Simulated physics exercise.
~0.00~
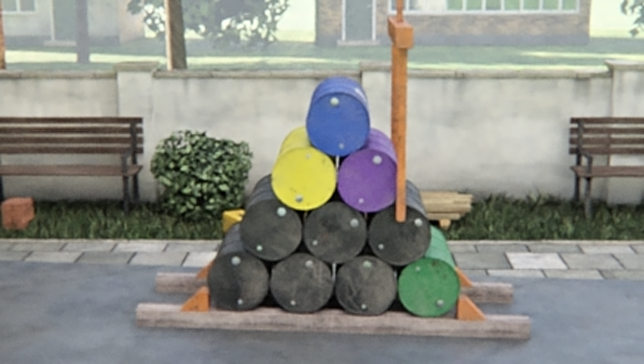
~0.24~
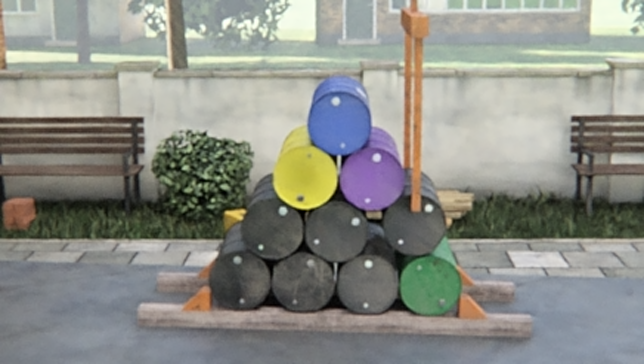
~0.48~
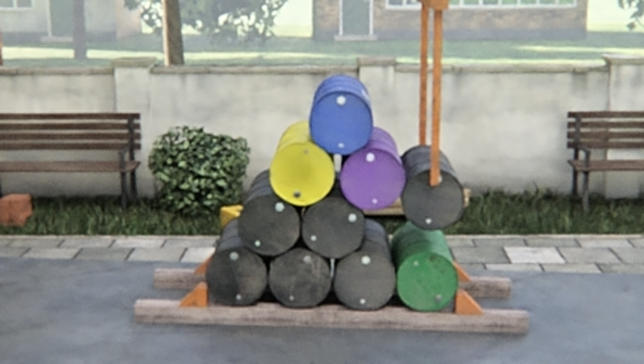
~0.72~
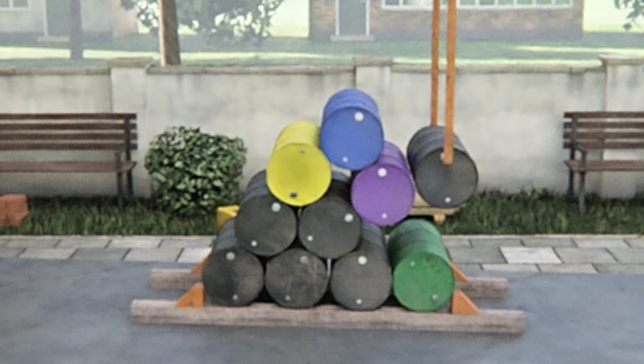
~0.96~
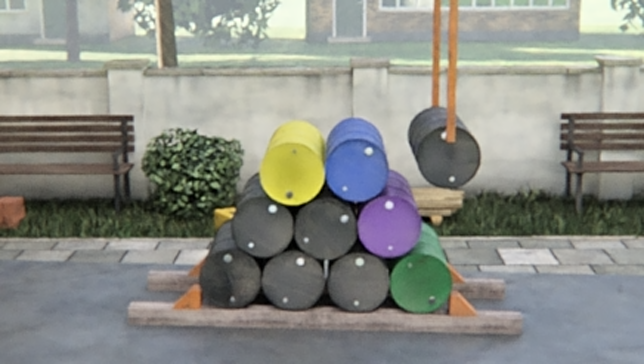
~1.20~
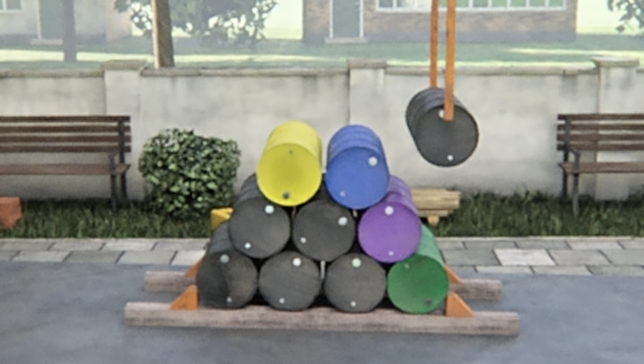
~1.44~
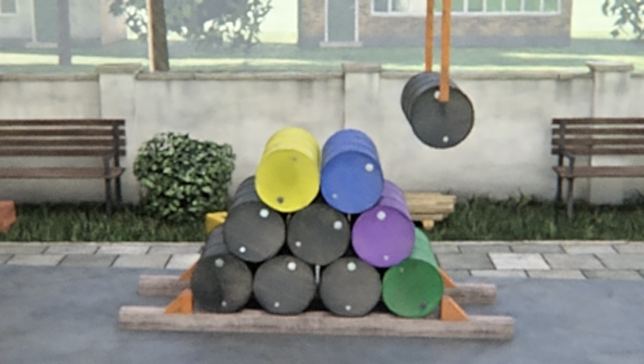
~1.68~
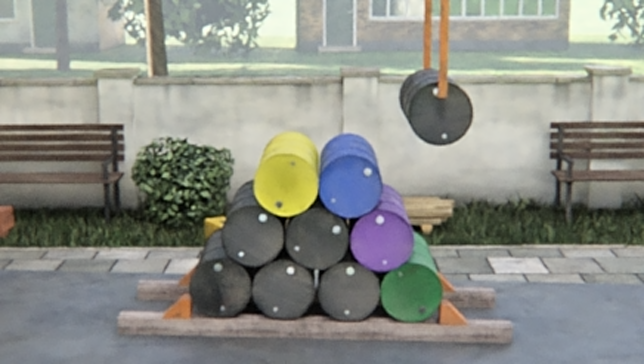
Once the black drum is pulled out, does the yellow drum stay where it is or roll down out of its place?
The yellow drum stays where it is. The blue and purple drums are the coloured ones that shift down to the right, while the green one keeps its place too.
